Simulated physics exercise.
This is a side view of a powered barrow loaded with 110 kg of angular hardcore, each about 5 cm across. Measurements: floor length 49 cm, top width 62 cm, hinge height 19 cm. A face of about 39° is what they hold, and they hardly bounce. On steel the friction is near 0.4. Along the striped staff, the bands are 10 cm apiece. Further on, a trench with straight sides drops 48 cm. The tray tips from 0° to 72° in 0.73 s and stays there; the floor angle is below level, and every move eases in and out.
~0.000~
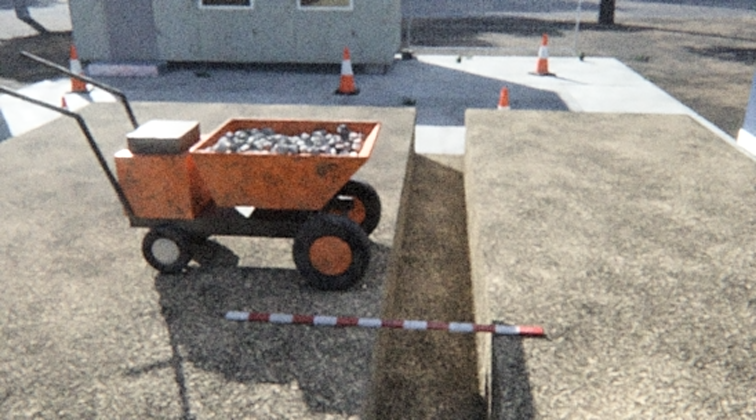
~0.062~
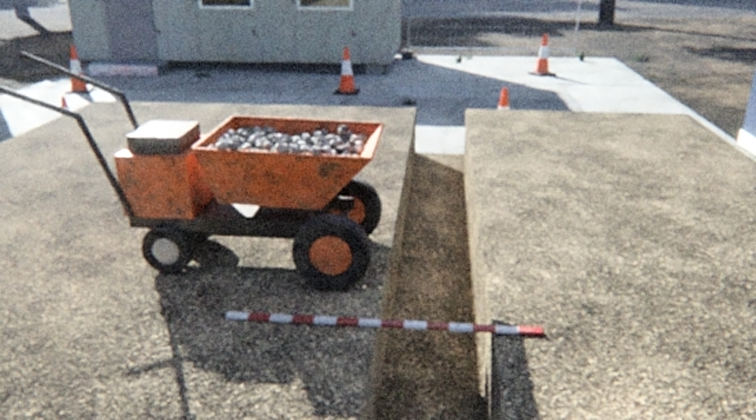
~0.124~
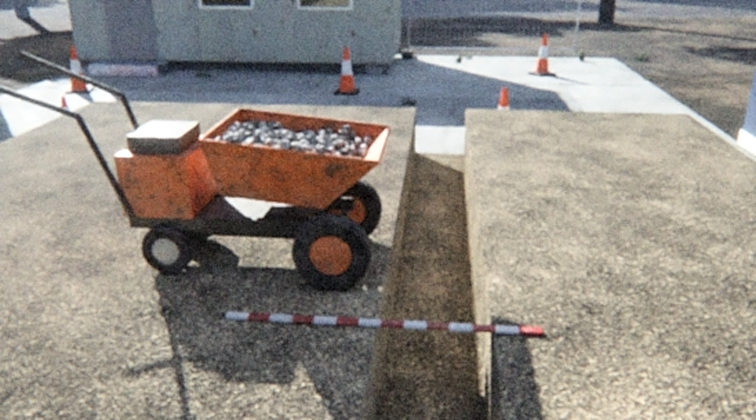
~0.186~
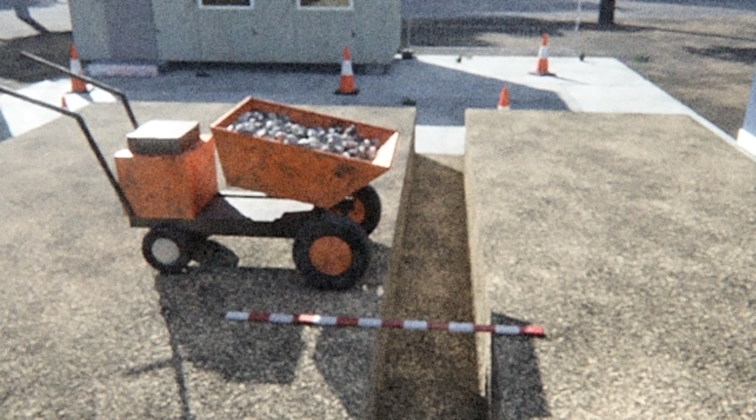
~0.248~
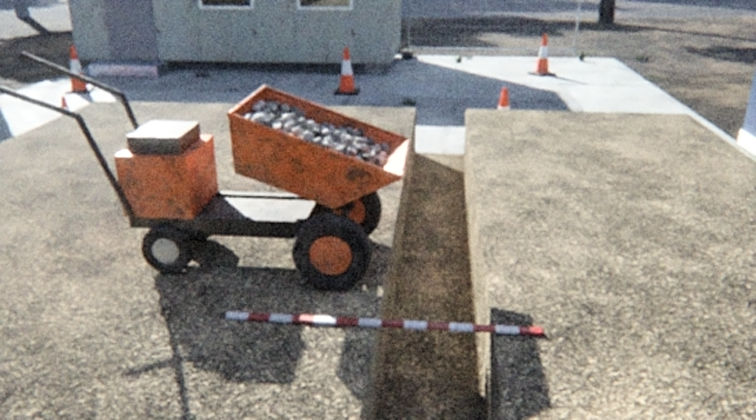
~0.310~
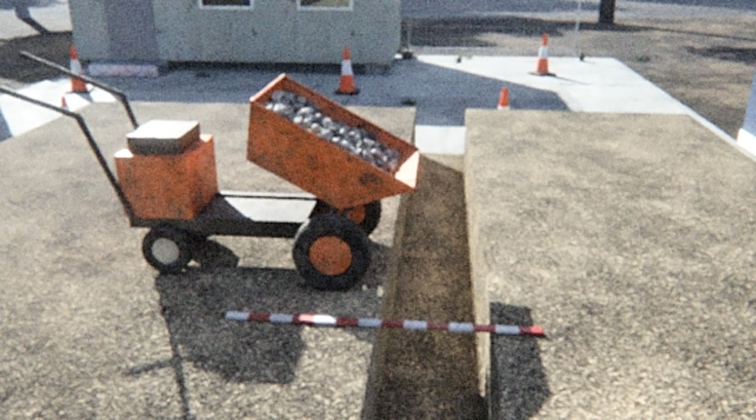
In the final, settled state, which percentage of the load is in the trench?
69 per cent is in the trench.
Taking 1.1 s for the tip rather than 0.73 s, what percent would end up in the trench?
80 per cent.
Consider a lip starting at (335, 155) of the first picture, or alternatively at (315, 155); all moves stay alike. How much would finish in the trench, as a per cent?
I'd say some 95 per cent and some 100 per cent.
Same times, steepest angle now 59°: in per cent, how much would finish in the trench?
Then close to 35 per cent.
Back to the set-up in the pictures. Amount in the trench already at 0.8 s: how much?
I'd put it near 20 per cent.
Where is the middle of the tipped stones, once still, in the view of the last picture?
Somewhere around (469, 331) in the last picture.
After 0.6 s the floor is at 61°; 100 % in the tray; the foremost stones are at (433, 214).
After 0.8 s the floor is at 72°; 72 % in the tray, 21 % in the trench, 6 % past the trench; the foremost stones are at (511, 278).
After 1.2 s the floor is at 72°; 23 % in the tray, 45 % in the trench, 32 % past the trench; the foremost stones are at (636, 287).
After 3.1 s the floor is at 72°; 0 % in the tray, 69 % in the trench, 31 % past the trench; the foremost stones are at (699, 286).
